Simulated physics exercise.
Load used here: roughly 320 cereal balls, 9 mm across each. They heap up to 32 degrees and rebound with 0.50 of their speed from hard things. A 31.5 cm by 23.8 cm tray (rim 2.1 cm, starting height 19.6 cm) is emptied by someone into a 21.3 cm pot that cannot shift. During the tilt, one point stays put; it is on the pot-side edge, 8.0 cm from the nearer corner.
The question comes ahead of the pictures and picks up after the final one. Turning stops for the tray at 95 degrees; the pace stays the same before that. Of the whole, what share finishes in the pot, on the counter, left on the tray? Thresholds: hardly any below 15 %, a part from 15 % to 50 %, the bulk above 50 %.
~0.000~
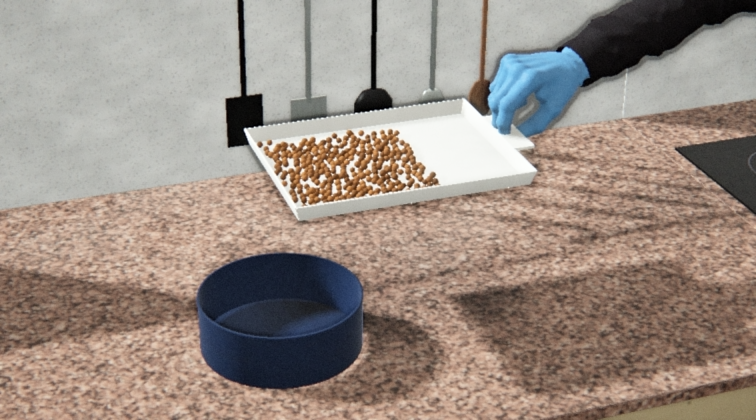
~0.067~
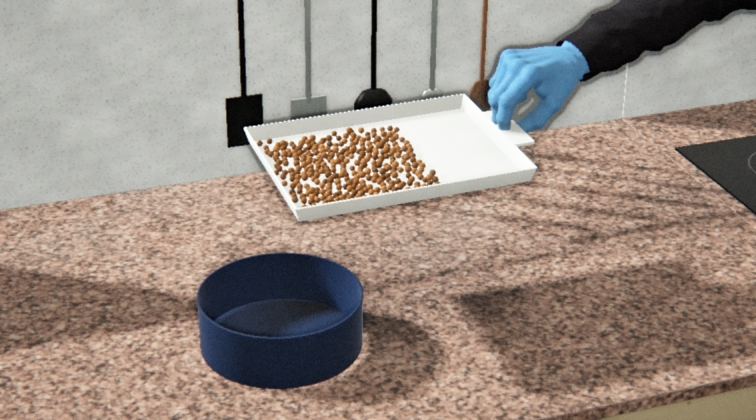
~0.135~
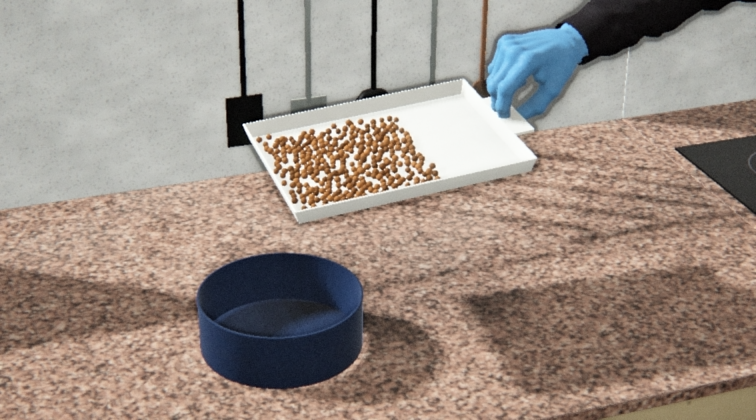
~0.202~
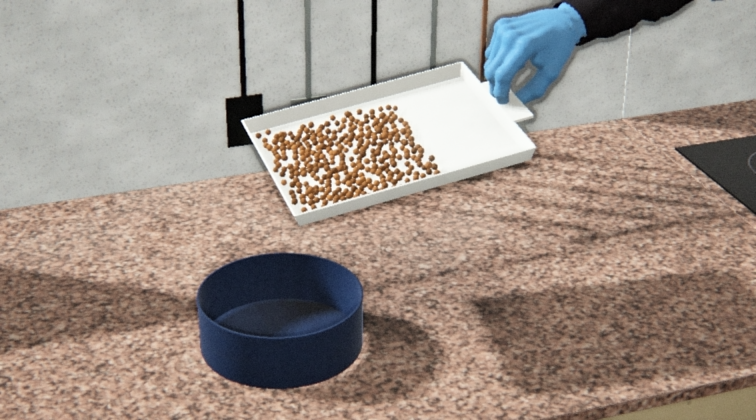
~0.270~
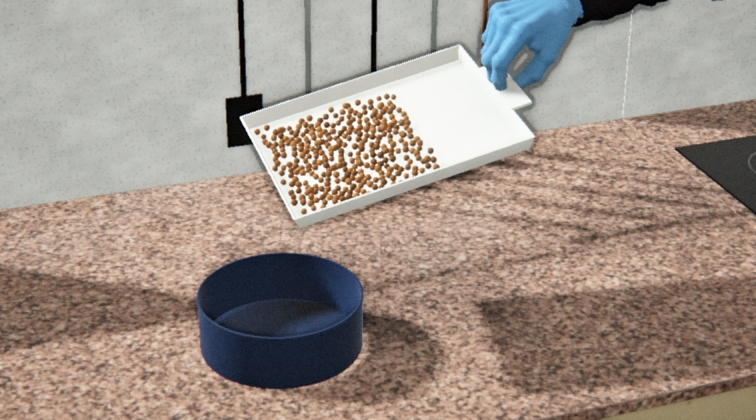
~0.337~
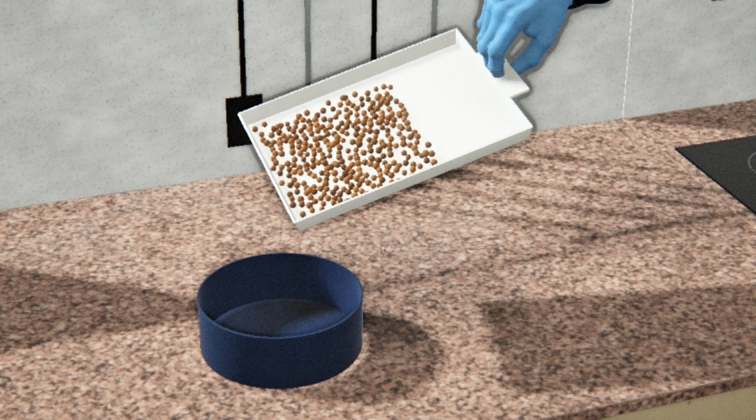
Pot: A majority share, counter: A meagre amount, tray: A meagre amount.
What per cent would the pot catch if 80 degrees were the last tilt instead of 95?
You'd end up with some 90 % in the pot.
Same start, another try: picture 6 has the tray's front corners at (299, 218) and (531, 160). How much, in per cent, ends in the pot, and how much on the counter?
That works out as pot 75 and counter 25.
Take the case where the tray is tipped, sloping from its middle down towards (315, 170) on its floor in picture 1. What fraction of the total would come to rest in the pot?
The share comes to about 45 in a hundred.
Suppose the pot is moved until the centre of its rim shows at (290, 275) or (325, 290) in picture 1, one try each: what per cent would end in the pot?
Roughly 85 per cent, then 90 per cent.
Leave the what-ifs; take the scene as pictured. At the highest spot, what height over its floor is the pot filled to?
I'd put it at close to 2.5 centimetres.
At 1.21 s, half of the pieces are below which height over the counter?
The halfway line is at about 26 cm.
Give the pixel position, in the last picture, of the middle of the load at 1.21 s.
Load centre est.: (304, 152) px.
After 0.86 s, tilt 55 degrees; the tray holds 100 %, the pot 0 %.
After 1.21 s, tilt 79 degrees; the tray holds 100 %, the pot 0 %.
After 1.65 s, tilt 95 degrees; the tray holds 10 %, the pot 80 %.
At rest (2.4 s), pot 100 %, counter 0 %, tray 0 %.
